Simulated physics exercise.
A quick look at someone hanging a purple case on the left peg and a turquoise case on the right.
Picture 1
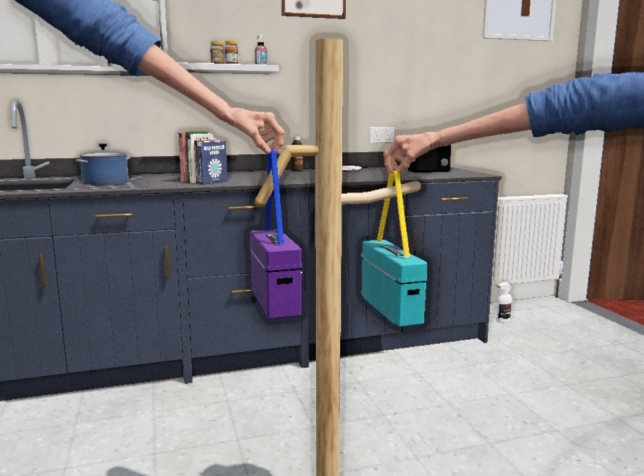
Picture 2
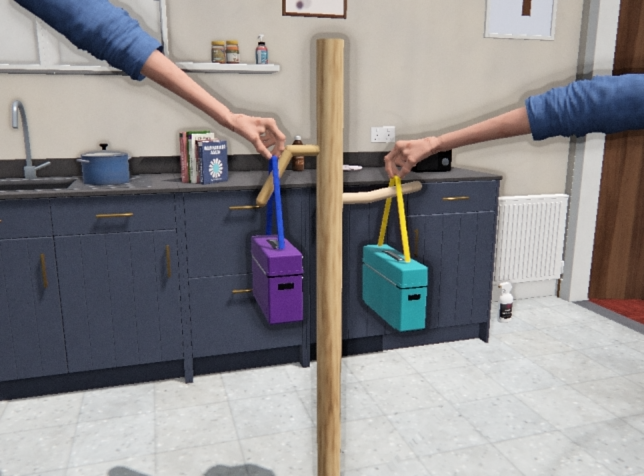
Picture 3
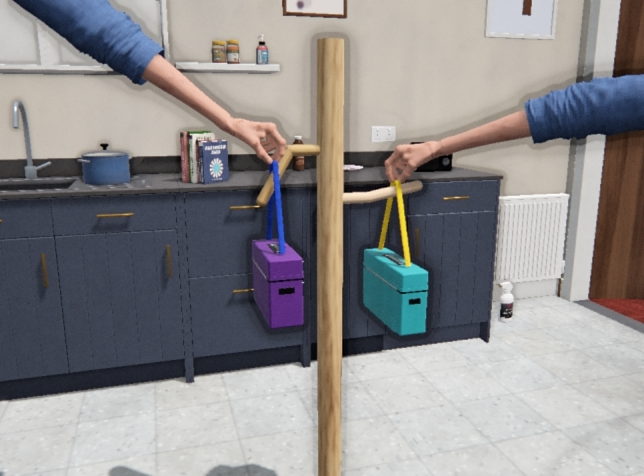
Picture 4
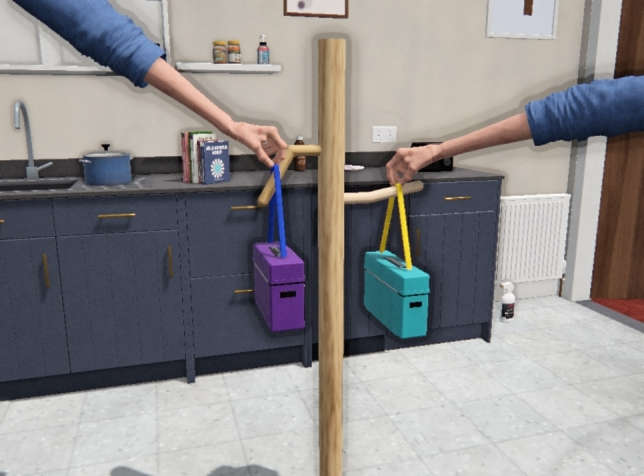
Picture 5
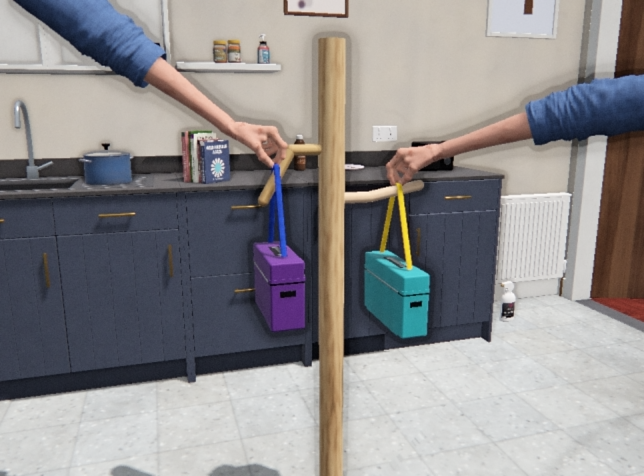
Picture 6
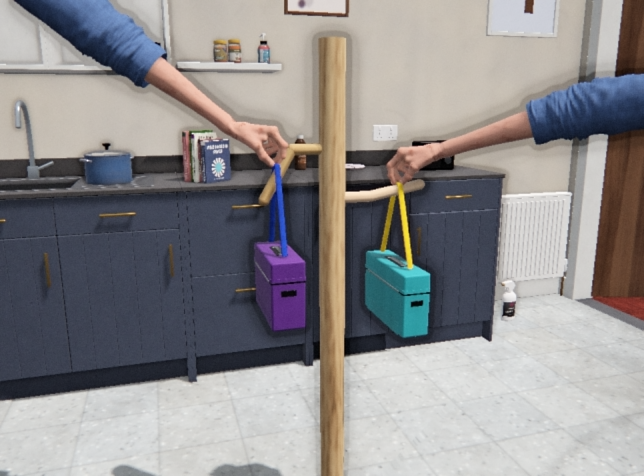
Two hands lower a purple case on a blue strap and a turquoise case on a yellow strap very slightly beside a wooden post with pegs, then remain almost still, still gripping the straps in a kitchen.
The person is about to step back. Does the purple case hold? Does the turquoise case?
The purple case slips off its peg. The turquoise case holds on.
Then, 0.26 s later than the last view, purple case falling near (280, 355); turquoise case hanging from its loop near (394, 292).
Then, 0.48 s later than the last view, purple case on the floor; turquoise case hanging from its loop near (392, 293).
Finally, purple case on the floor; turquoise case hanging from its loop near (390, 294). The purple case drops to the floor and the turquoise case remains on its peg.
